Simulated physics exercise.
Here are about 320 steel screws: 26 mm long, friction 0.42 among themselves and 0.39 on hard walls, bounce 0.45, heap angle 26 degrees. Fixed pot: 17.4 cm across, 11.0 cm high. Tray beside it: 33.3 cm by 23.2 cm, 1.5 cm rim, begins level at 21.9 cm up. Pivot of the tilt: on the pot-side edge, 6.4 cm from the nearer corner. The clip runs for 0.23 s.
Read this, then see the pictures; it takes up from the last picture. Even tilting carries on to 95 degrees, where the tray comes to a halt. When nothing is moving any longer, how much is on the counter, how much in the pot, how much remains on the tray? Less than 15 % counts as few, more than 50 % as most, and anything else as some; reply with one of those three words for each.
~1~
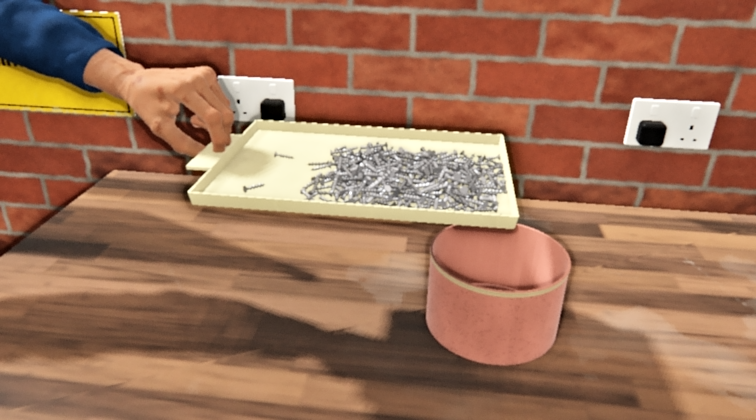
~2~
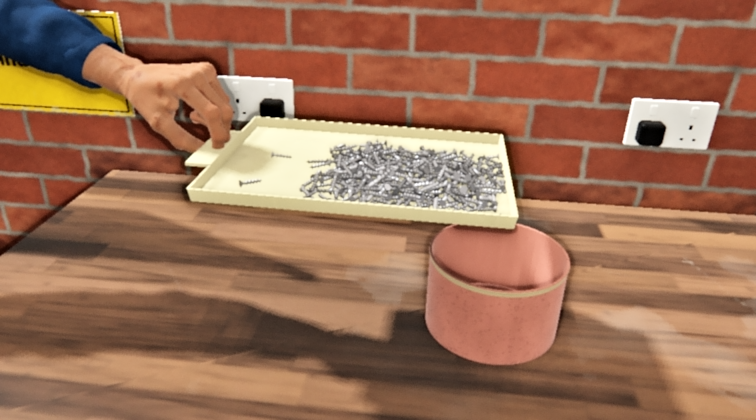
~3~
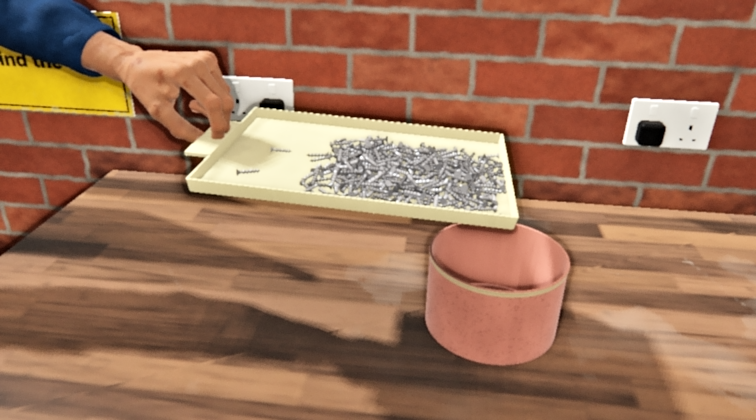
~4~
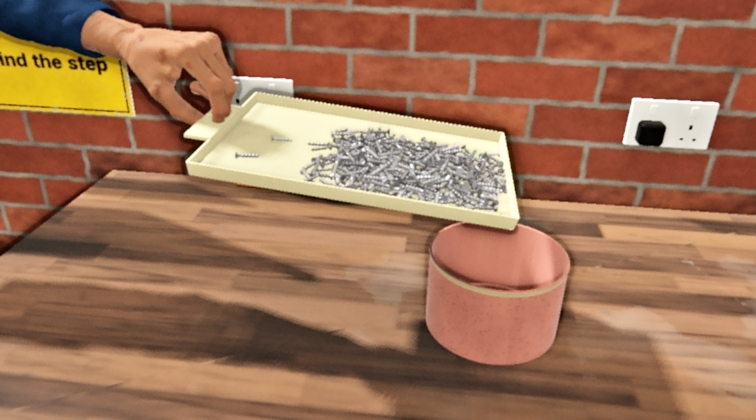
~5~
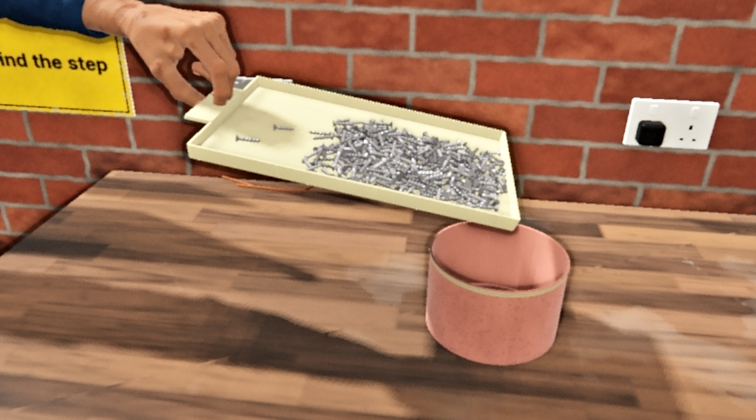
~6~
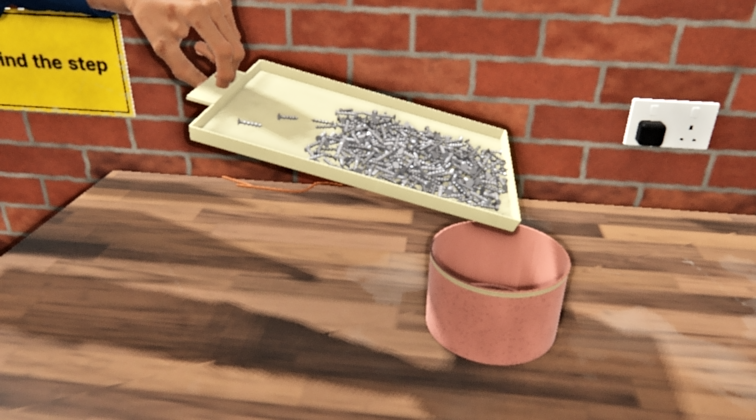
Here it is: Counter: Most, pot: Some, tray: Few.
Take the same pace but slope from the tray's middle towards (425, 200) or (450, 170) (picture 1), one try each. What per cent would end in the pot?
0 and 70 %.
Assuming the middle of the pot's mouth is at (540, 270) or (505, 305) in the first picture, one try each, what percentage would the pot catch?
I'd say some 70 per cent for the first and some 60 per cent for the second.
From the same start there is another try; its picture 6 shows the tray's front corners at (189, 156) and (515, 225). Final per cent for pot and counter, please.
Pot 0, counter 100.
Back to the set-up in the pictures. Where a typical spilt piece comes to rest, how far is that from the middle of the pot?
16 cm.
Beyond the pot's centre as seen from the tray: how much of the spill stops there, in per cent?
Roughly 90 percent of the spill.
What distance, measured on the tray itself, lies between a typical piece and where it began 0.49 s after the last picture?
Around 7 centimetres.
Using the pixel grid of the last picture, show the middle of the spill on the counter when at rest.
Roughly at pixel (570, 389) in the last view.
Then, 0.49 s after the last picture, tilt 52 degrees; the tray holds 100 %, the pot 0 %.
Then, 0.82 s after the last picture, tilt 78 degrees; the tray holds 30 %, the pot 20 %.
Then, 1.24 s after the last picture, tilt 95 degrees; the tray holds 0 %, the pot 35 %.
In the end, counter 60 %, pot 40 %, tray 0 %.
